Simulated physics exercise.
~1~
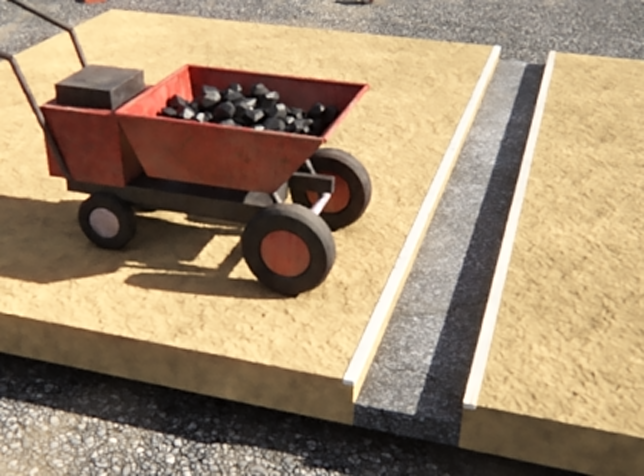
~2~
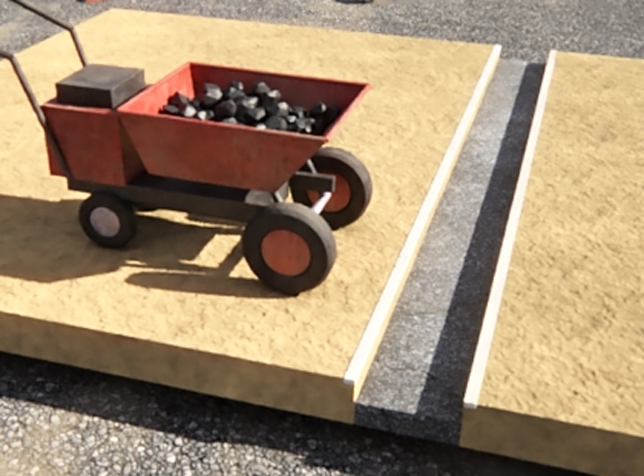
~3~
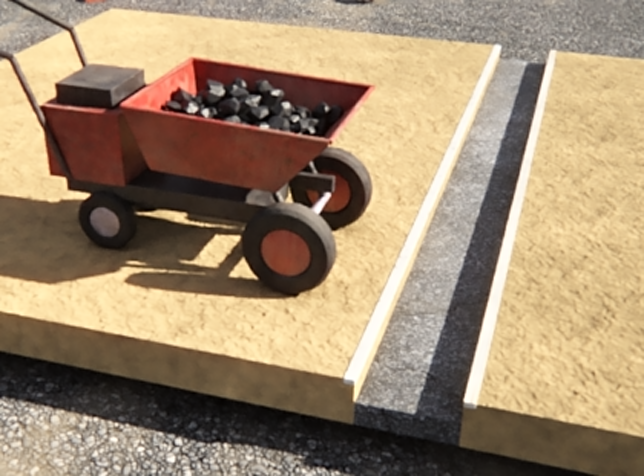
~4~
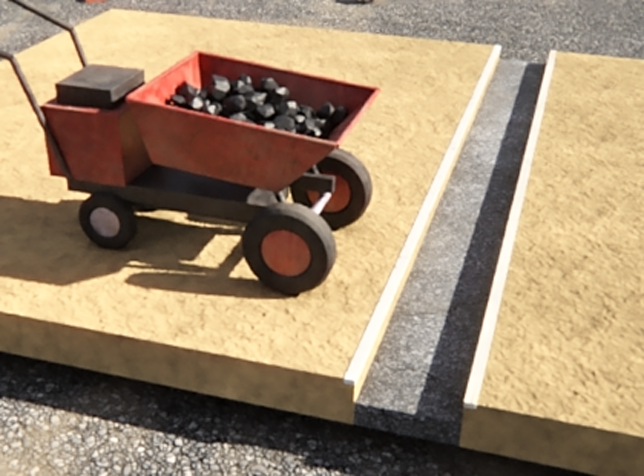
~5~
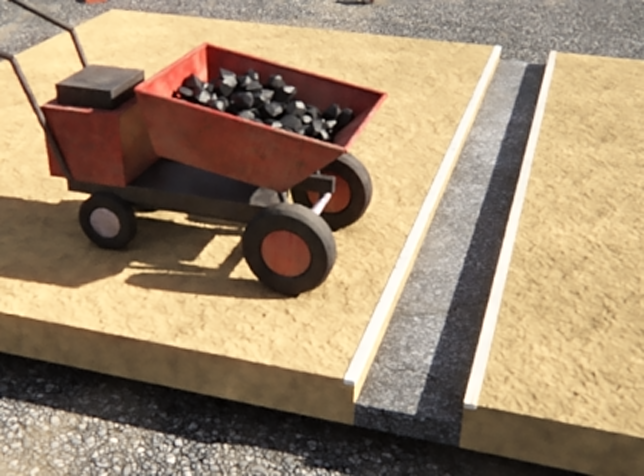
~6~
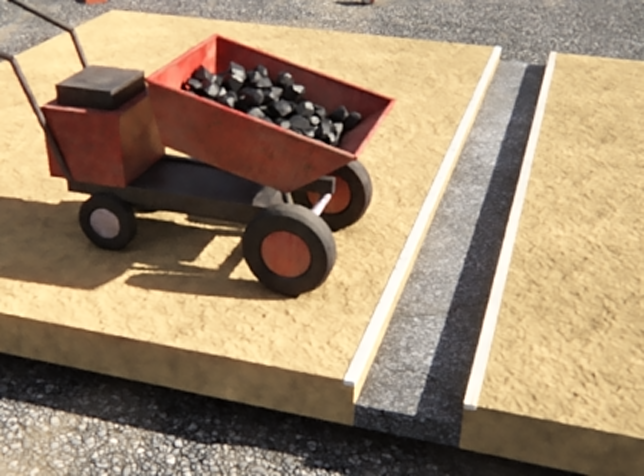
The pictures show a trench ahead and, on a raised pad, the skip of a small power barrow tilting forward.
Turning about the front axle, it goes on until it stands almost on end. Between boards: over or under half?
Mostly in.
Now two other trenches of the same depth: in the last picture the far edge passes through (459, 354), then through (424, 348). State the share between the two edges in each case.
Lab note: Case 1 around 60 %, case 2 30 %.
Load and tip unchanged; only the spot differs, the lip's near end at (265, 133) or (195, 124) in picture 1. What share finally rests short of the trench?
The first stop gives 20 per cent; the second gives 60 per cent.
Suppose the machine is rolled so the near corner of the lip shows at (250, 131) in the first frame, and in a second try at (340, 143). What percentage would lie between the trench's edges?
Some 70 in a hundred, then some 60 in a hundred.
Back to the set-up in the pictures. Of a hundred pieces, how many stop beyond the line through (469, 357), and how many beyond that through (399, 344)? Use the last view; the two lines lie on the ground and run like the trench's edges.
Around 20 per cent for the first, around 80 per cent for the second.
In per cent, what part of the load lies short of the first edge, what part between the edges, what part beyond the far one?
Short 0 %, between 75 %, beyond 20 %.
Soon after the last picture, skip tipped steeply; all in the skip.
A little later, skip tipped right over; most in the skip; a small part in or heaped over the trench; a stray few beyond it; a stray few falling.
Later still, skip tipped right over; a small part in the skip; most in or heaped over the trench; about a quarter beyond it.
By the end, skip tipped right over; a stray few in the skip; most in or heaped over the trench; about a quarter beyond it.
